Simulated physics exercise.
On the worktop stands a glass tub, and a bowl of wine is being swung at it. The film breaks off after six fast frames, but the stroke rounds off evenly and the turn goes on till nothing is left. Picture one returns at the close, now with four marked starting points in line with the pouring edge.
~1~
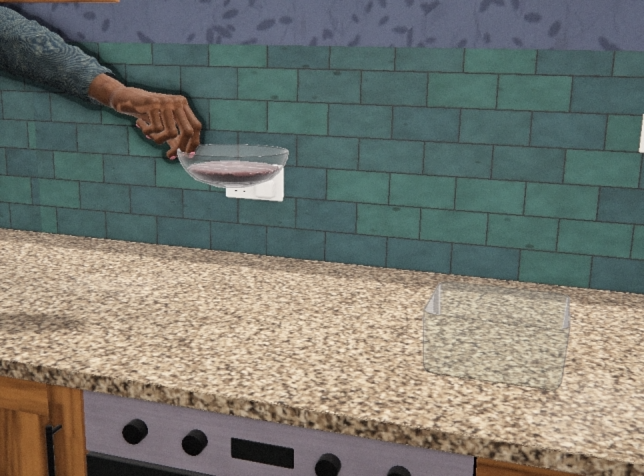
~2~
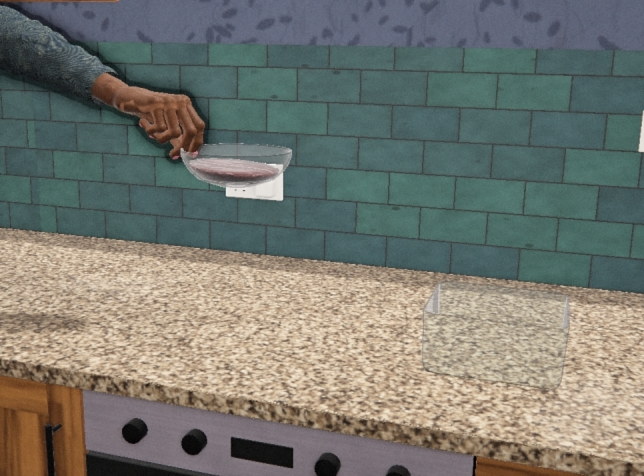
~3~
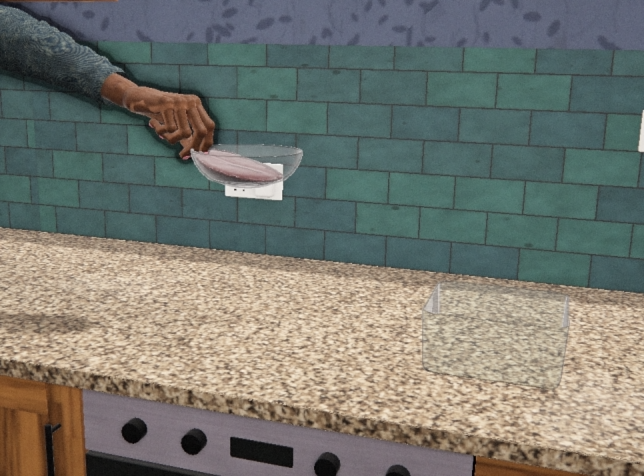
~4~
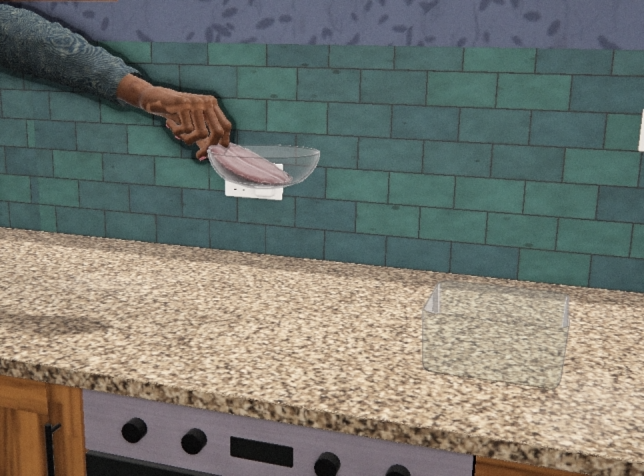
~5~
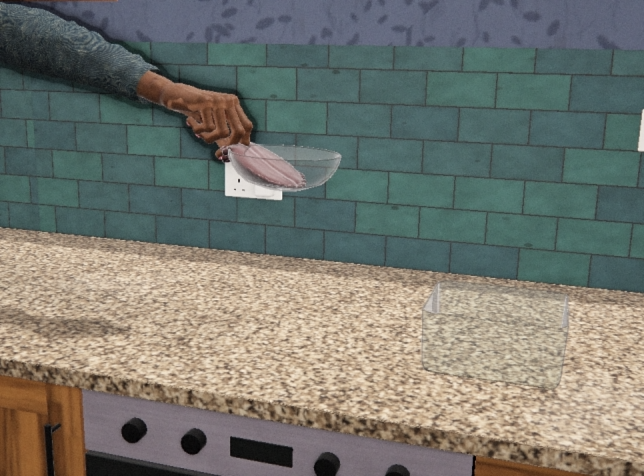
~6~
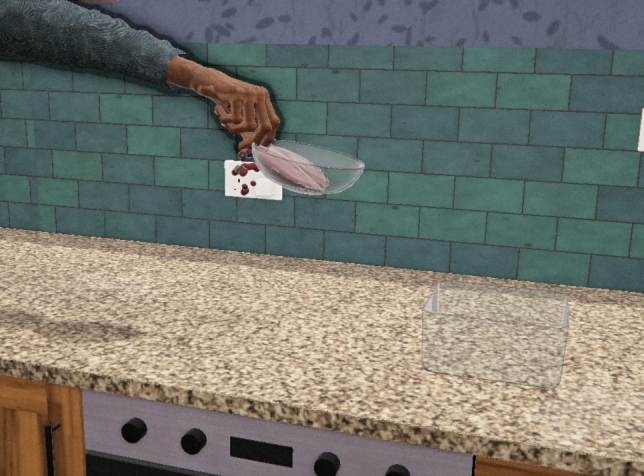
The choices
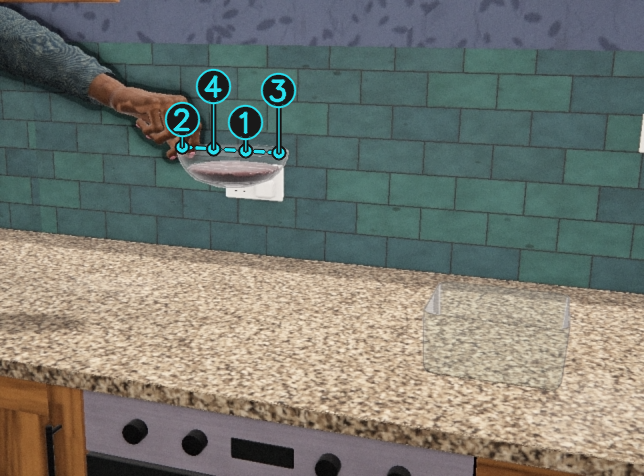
At the start, a hand holds a clear bowl of wine at the upper left, above a speckled worktop where an empty glass tub stands. The arm swings the bowl rightward as the wine slopes up toward the hand, then dark red drops spill over its left rim while the bowl tilts slightly.
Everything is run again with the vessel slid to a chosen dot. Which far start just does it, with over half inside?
1 will do.
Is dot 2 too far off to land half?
Yes, it does.
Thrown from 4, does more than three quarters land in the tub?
No, it does not.
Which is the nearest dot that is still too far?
That would be 4.
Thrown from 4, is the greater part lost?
Yes, that goes wrong.
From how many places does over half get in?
Two of them.
On the marked copy, 1 at (245, 150); 2 at (182, 147); 3 at (278, 152); 4 at (213, 148).
Choosing 1, about 63 % lands in the tub, 29 % falls short and 8 % goes beside or beyond.
Choosing 2, about 10 % lands in the tub, 86 % falls short and 4 % goes beside or beyond.
Choosing 3, about 74 % lands in the tub, 16 % falls short and 10 % goes beside or beyond.
Choosing 4, about 32 % lands in the tub, 61 % falls short and 7 % goes beside or beyond.
